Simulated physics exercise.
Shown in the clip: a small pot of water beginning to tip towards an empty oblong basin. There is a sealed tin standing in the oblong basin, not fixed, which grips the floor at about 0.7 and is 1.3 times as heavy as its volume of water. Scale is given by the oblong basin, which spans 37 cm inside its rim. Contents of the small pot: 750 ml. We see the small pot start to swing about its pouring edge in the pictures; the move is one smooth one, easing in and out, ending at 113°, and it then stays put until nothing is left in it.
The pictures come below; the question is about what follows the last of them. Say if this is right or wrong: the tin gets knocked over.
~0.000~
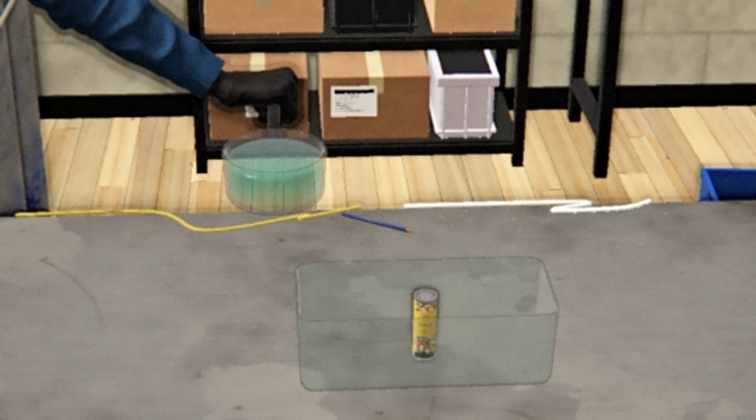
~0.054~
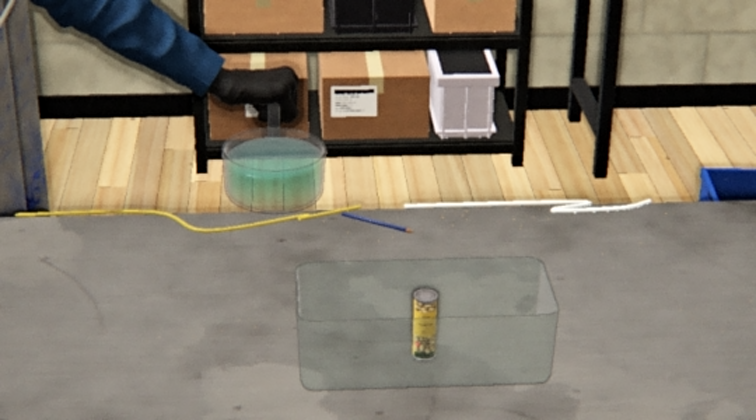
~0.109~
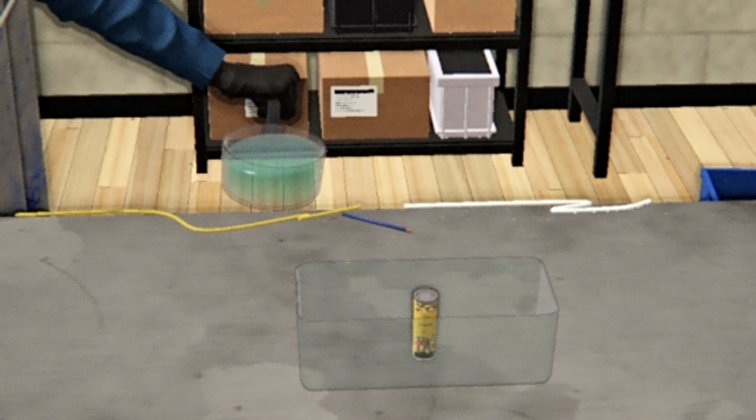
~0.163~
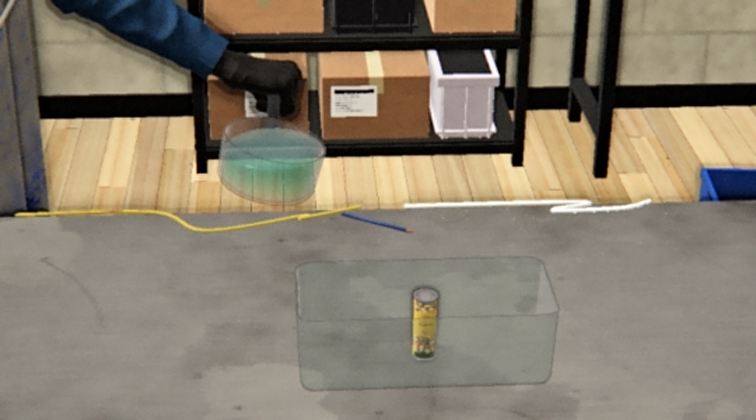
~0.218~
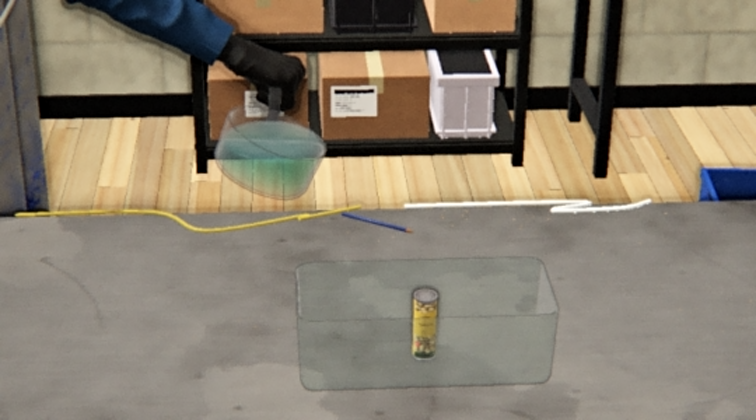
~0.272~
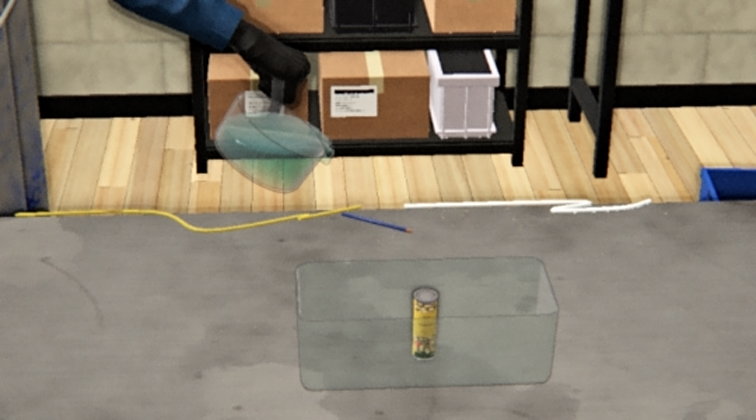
Wrong, it stays standing.
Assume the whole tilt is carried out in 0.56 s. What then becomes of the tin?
Then it holds its balance.
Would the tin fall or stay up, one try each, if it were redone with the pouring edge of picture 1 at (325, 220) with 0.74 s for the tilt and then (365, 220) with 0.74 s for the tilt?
The tin overturns the first time and stays vertical the second time.
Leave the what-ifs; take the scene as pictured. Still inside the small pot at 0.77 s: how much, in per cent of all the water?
Roughly 1 per cent.
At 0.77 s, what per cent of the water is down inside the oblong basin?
I reckon close to 82 per cent.
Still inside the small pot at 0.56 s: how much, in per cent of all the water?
About 24 per cent.
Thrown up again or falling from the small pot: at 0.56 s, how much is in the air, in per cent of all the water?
Estimate: About 68 % of all of it.
By 0.56 s the tilt is 98° and 25 per cent is still to pour; the tin stands where it began.
By 0.77 s the tilt is 113° and 1 per cent is still to pour; the tin stands where it began.
By 1.00 s the tilt is 113° and 0 per cent is still to pour; the tin stands where it began.
By 1.24 s the tilt is 113° and 0 per cent is still to pour; the tin stands where it began.
At rest the tin stands where it began.
